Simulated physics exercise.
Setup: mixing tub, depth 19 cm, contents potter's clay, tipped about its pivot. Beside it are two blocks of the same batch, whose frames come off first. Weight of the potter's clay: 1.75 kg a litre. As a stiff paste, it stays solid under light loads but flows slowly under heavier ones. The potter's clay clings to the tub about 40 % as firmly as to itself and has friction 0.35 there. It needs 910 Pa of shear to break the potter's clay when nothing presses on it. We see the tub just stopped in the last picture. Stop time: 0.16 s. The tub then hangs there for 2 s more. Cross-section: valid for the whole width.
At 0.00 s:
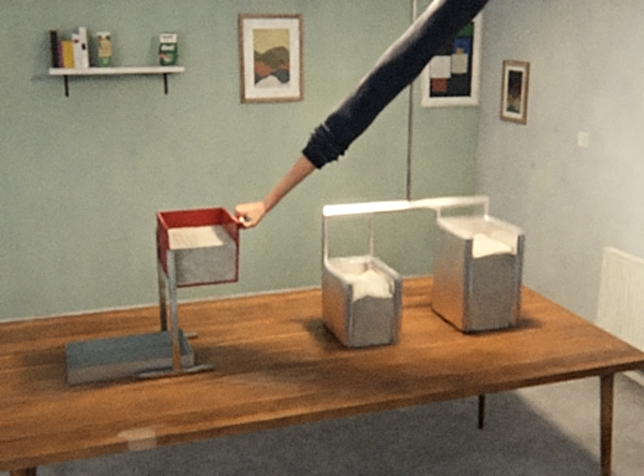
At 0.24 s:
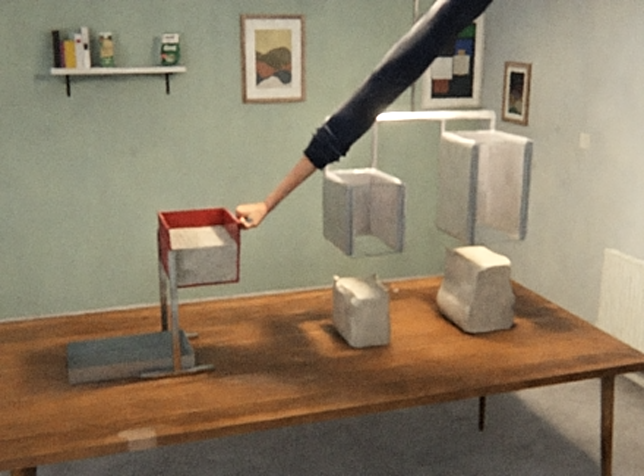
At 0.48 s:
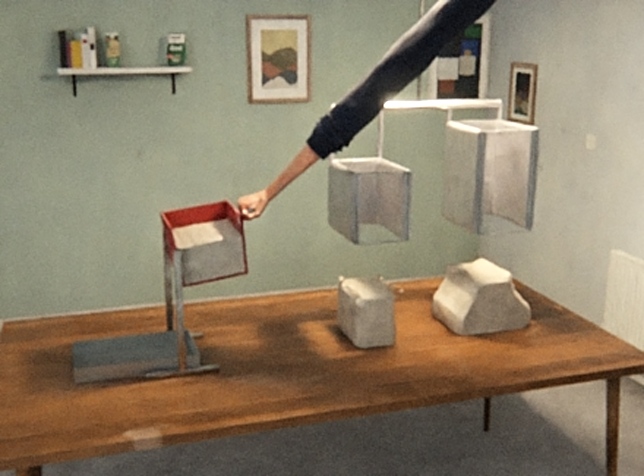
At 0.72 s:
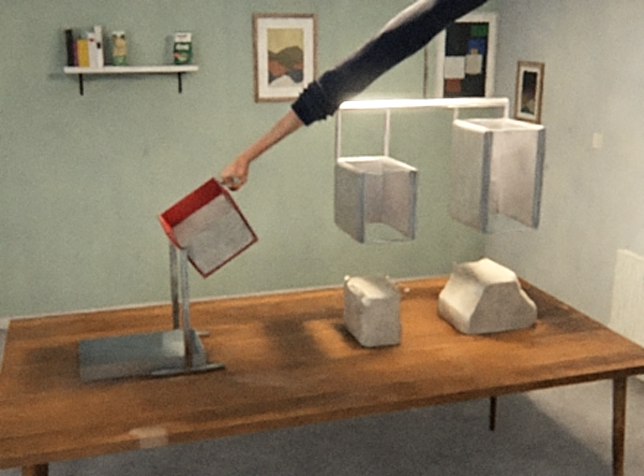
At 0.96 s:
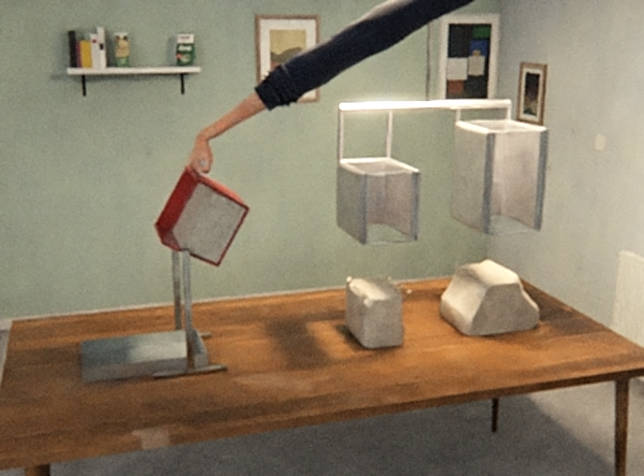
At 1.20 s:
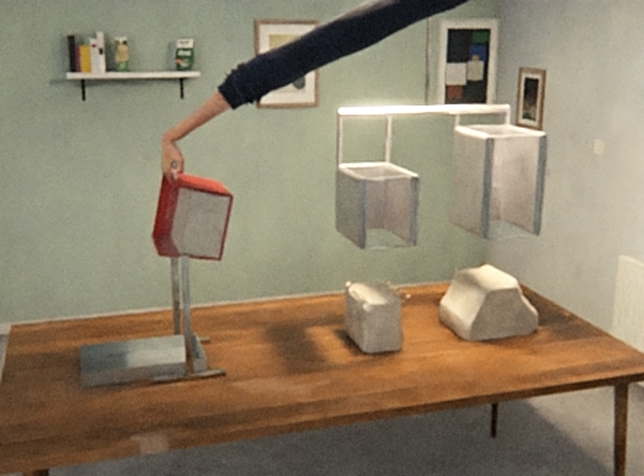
The footage shows two linked casings rising off pale blocks on a wooden table, the taller right block slumping and spreading at its base, before a hand tips a red-rimmed tub of pale material steeply leftward on its stand.
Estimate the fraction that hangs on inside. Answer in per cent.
I would say roughly 100 per cent.
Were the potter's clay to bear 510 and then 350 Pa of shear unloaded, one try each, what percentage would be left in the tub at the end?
You'd see 100 percent the first time and 80 percent the second.
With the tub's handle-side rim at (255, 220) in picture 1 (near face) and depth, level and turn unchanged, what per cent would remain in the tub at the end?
About 100 % stays in the tub.
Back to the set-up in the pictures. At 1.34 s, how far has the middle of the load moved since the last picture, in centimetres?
Around 0 cm.
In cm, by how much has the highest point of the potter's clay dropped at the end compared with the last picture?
About 0 cm.
After 1.34 s, the tub is at 78 degrees and holds 100 %.
After 1.51 s, the tub is at 78 degrees and holds 100 %.
After 1.68 s, the tub is at 78 degrees and holds 100 %.
After 1.85 s, the tub is at 78 degrees and holds 100 %.
After 3.20 s, the tub is at 78 degrees and holds 100 %.
